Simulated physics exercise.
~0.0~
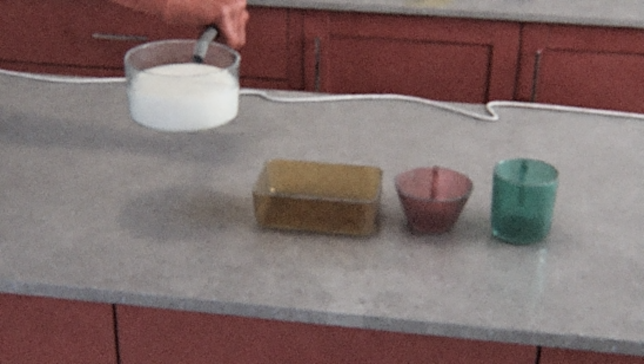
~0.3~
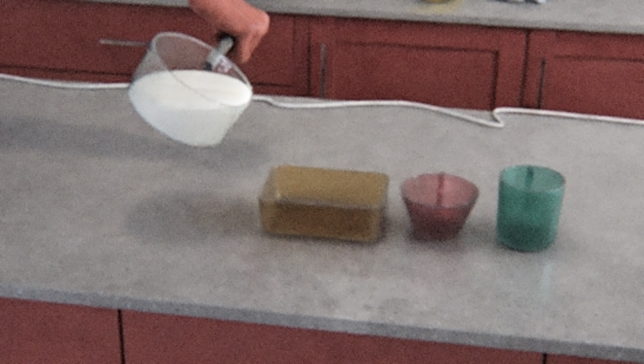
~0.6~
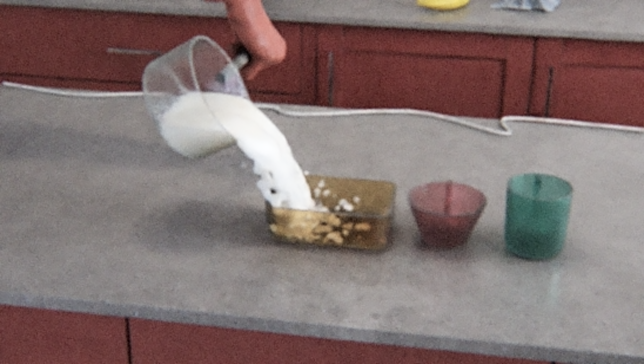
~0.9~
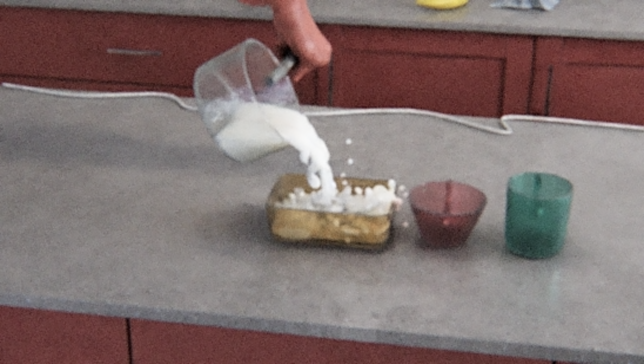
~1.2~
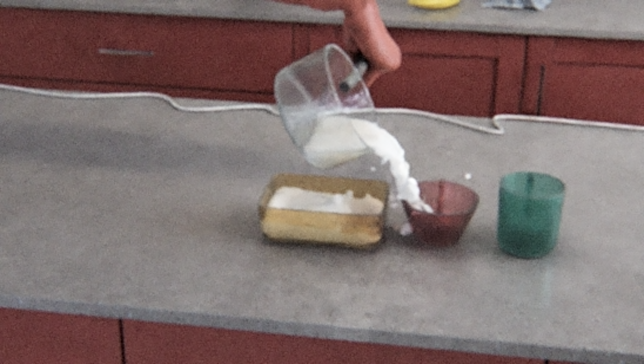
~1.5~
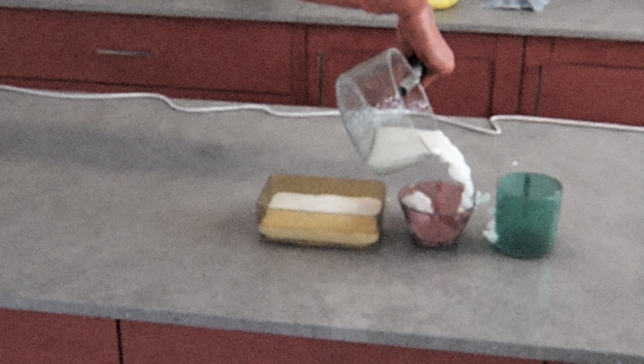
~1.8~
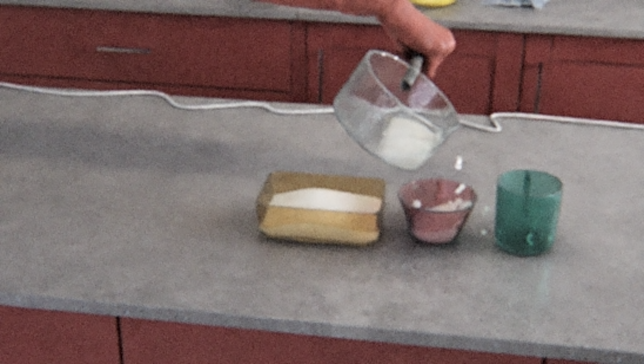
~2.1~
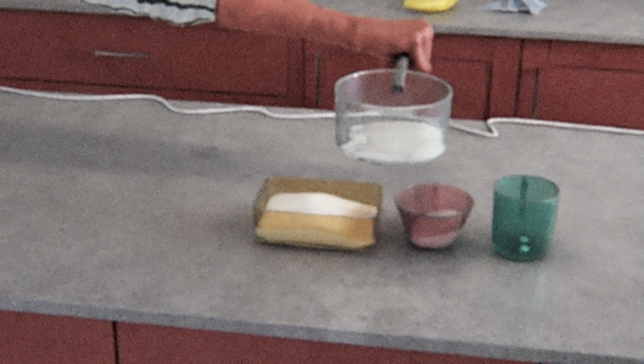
A hand tilting a clear saucepan of milk, filling an amber tub, splashing some into a pink cup, then levelling off.
